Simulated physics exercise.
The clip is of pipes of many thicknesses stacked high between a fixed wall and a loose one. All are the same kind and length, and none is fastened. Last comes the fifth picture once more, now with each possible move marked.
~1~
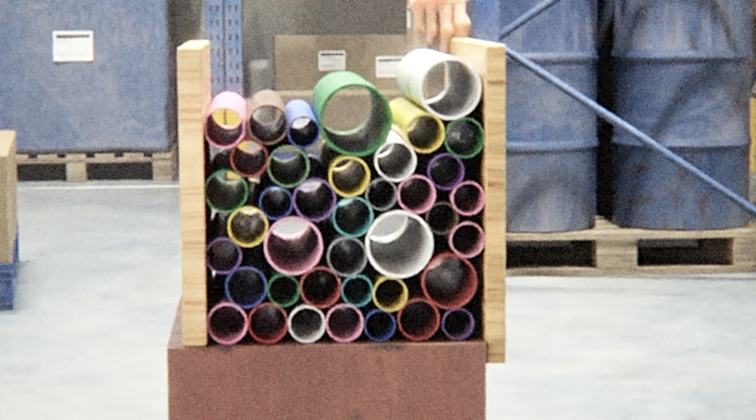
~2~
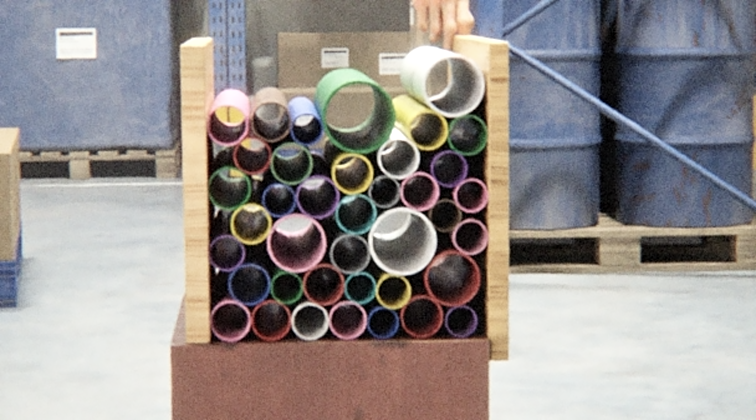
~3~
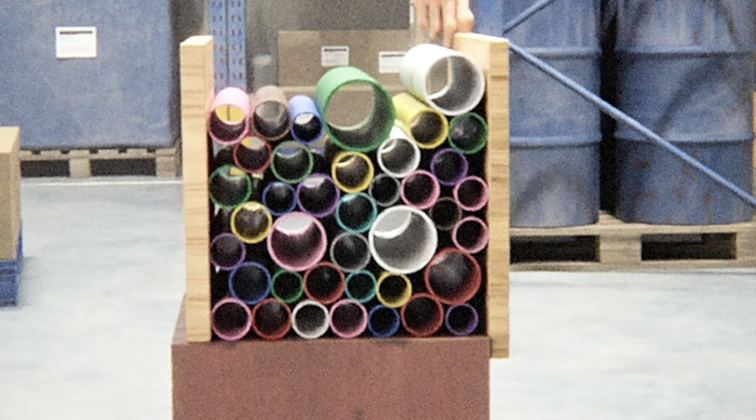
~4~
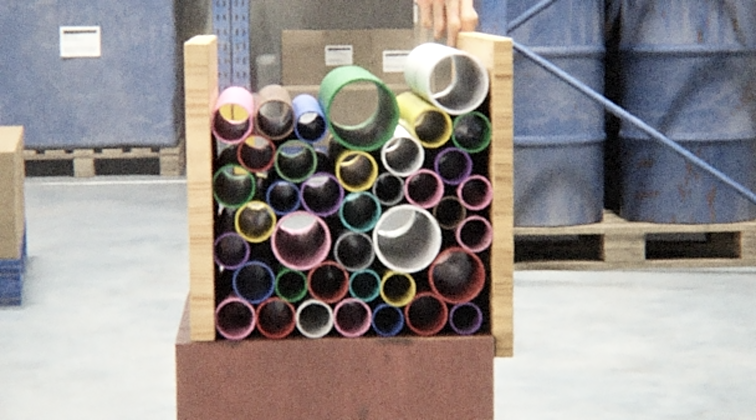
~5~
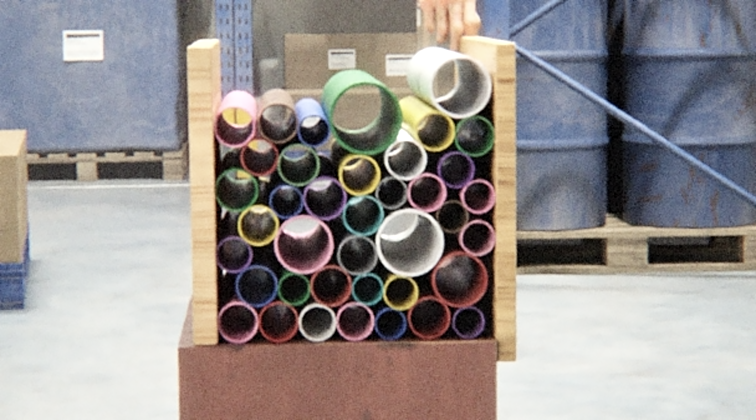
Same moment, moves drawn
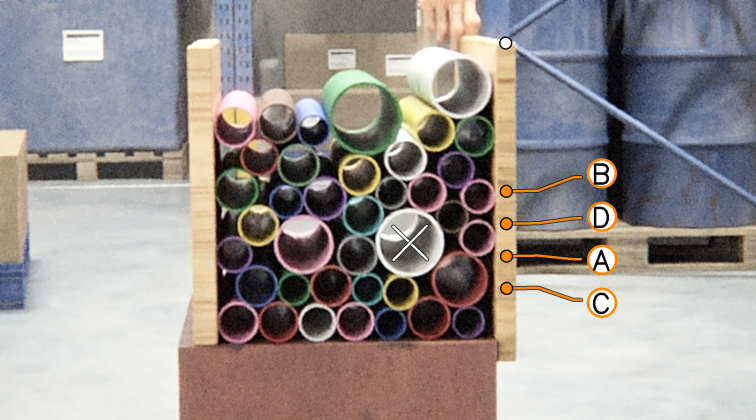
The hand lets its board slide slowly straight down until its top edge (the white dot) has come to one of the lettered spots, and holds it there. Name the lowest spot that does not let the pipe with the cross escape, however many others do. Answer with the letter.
It can be let down to C.
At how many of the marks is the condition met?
Four of the four.
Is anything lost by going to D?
Yes.
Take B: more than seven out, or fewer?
Fewer than seven.
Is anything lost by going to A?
At A: Yes.
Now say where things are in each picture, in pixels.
In the first picture, a blue pipe (304, 132); side board (472, 186); a pink pipe (227, 323).
In the second picture, a pink pipe (230, 321); a red pipe (422, 316).
In the third picture, a red pipe (324, 283); a grey pipe (351, 252).
In the fourth picture, a yellow pipe (255, 221); a blue pipe (284, 198).
In the fifth picture, a green pipe (475, 136); a blue pipe (314, 131); side board (483, 184).
On the copy, A at (506, 256); B at (506, 191); C at (506, 288); D at (506, 224); the cross at (410, 243); the white dot at (505, 43).
On C. First, top of the board (495, 146).
Then, top of the board (496, 257).
Finally, top of the board (496, 287), about ten out over the board, the crossed one still inside.
By contrast, A keeps the crossed one inside; B keeps the crossed one inside; D keeps the crossed one inside.
